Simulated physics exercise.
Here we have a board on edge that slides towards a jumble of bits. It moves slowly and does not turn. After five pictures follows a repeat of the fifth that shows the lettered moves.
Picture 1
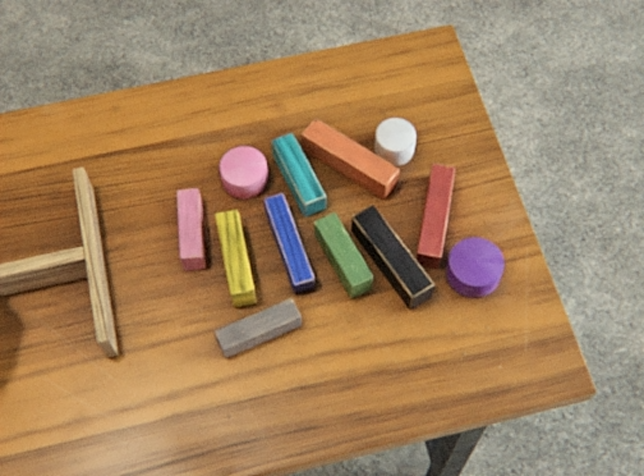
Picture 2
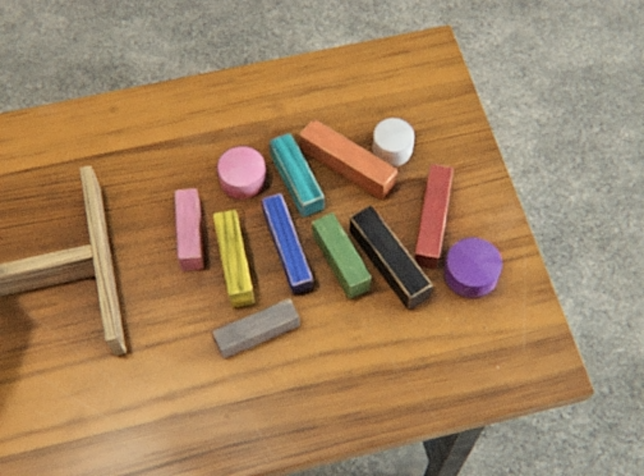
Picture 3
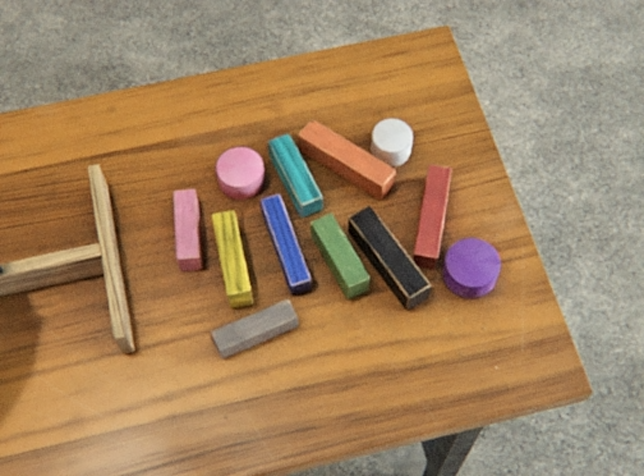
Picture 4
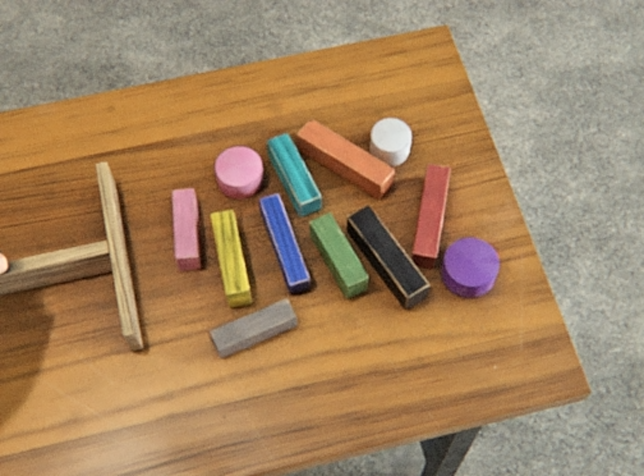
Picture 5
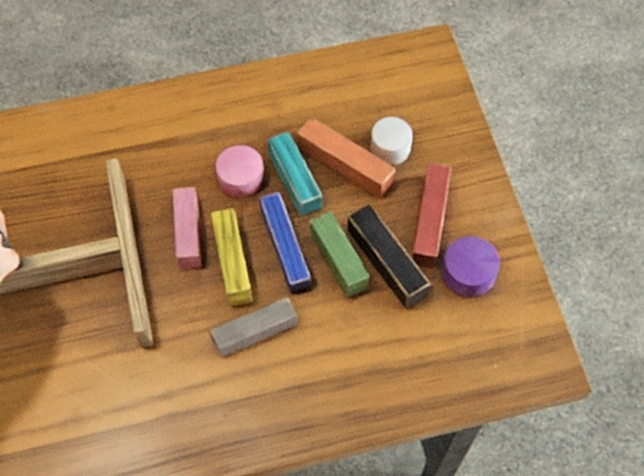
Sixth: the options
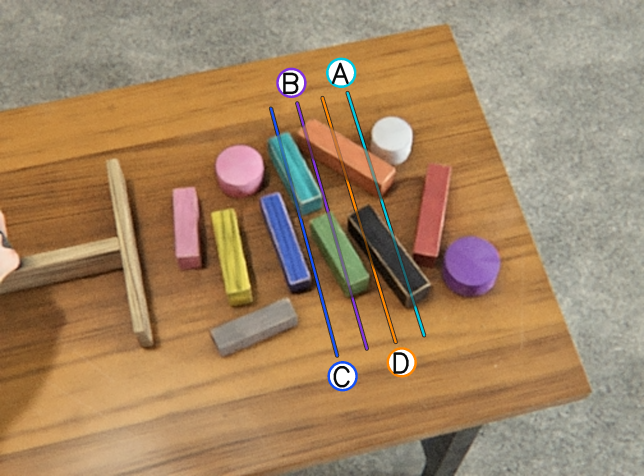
A wooden board on edge slides slowly right across the table toward colourful bars and tins.
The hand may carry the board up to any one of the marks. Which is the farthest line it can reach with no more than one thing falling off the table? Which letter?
Up to line A.
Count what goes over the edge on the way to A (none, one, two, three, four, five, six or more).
In all, none.
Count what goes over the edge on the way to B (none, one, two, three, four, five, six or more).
By then, none.
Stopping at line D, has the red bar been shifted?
Yes.
On the marked copy, A at (383, 206); B at (330, 218); C at (302, 224); D at (357, 212).
With A. Early on, board (219, 221); pink tin (250, 166); pink bar (235, 218).
Further on, board (311, 201); purple tin (495, 269); red bar (451, 209).
At the end, board (380, 186); red bar (518, 201); white tin (470, 105); none fallen.
As for the rest, B is within the limit but short; C is within the limit but short; D is within the limit but short.
